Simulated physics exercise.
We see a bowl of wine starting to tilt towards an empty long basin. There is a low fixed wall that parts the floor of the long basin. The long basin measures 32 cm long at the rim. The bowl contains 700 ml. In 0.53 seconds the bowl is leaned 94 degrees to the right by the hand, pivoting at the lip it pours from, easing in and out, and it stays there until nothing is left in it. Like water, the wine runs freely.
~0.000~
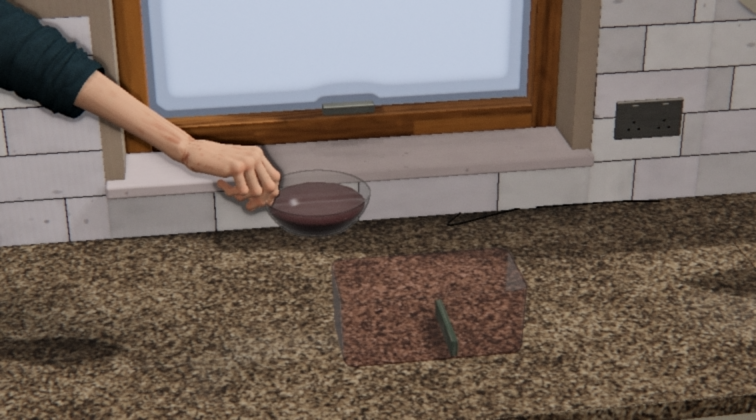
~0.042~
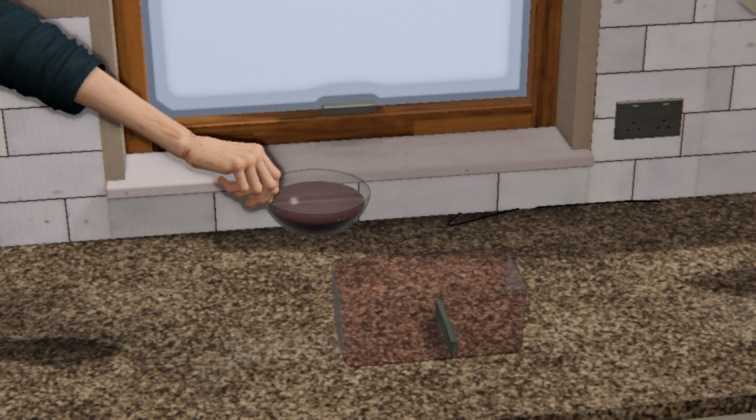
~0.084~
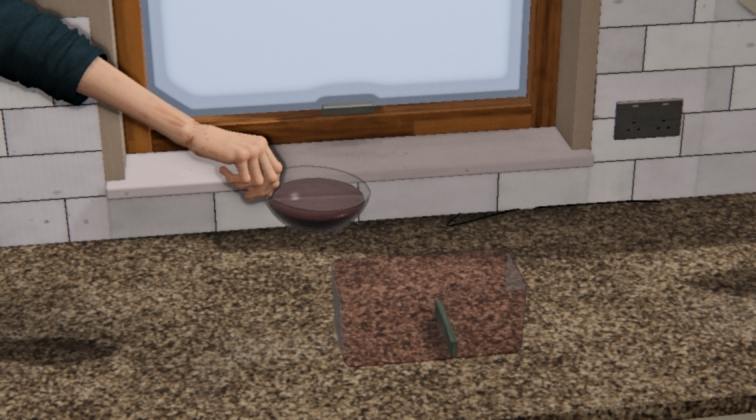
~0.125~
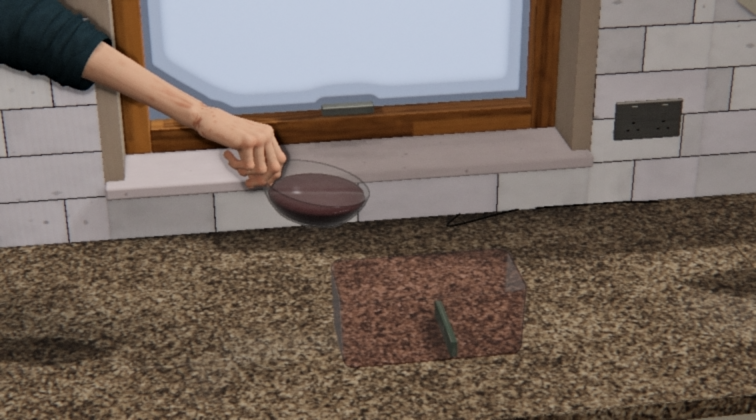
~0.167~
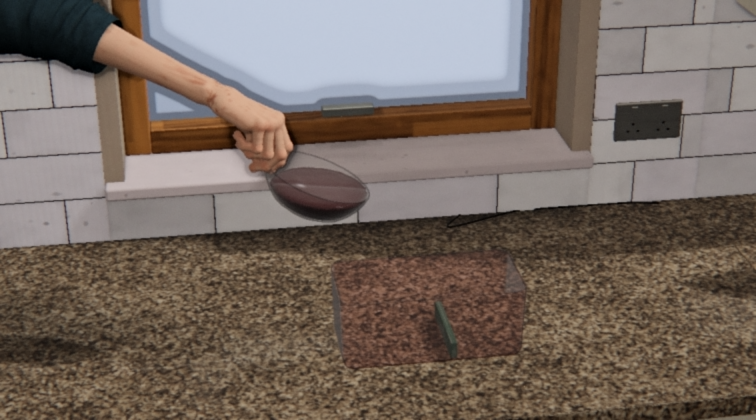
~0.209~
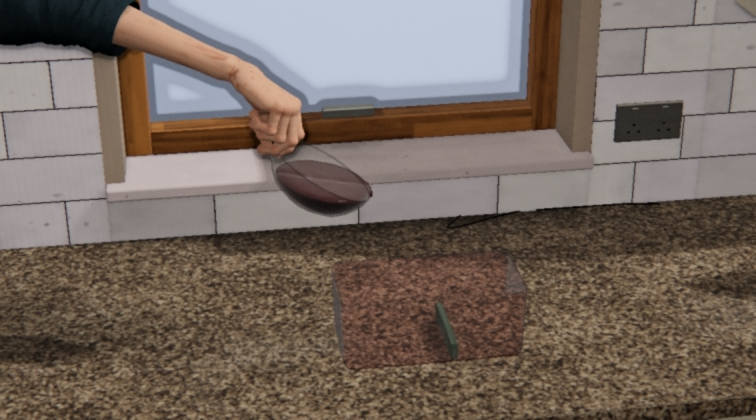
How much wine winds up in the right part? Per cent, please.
About 47 per cent.
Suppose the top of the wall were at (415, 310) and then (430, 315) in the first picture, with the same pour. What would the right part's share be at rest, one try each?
I'd put it at about 70 per cent for the first and about 60 per cent for the second.
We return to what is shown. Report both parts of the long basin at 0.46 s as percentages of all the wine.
Lab note: Left near 4 %, right near 0.
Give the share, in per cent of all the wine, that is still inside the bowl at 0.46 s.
Some 18 per cent.
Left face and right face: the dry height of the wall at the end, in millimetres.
Noted: Left near 20 mm, right near 12 mm.
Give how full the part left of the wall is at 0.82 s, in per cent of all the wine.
28 %.
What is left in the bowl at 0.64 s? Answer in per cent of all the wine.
Around 0 in a hundred.
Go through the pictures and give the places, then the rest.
In the first frame, tilt 0°; pouring edge (369, 190); surface from (266, 204) to (365, 197); the long basin's rim runs from (337, 283) to (518, 269); the wall's top is at (446, 321).
In the second frame, tilt 1°; pouring edge (369, 190); surface from (266, 202) to (365, 196).
In the third frame, tilt 6°; pouring edge (369, 190); surface from (266, 198) to (364, 194).
In the fourth frame, tilt 12°; pouring edge (368, 191); surface from (267, 192) to (365, 191).
In the fifth frame, tilt 21°; pouring edge (368, 192); surface from (269, 183) to (367, 187).
In the sixth frame, tilt 32°; pouring edge (368, 193); surface from (275, 172) to (359, 182); 3 per cent is over the edge.
After 0.46 s the tilt is 89° and 18 per cent is still to pour, 4 is left of the wall and 0 right of it.
After 0.64 s the tilt is 94° and 0 per cent is still to pour, 20 is left of the wall and 68 right of it.
After 0.82 s the tilt is 94° and 0 per cent is still to pour, 29 is left of the wall and 45 right of it.
After 1.03 s the tilt is 94° and 0 per cent is still to pour, 41 is left of the wall and 48 right of it.
In the end 44 per cent lies left of the wall, 47 right of it and 9 outside.
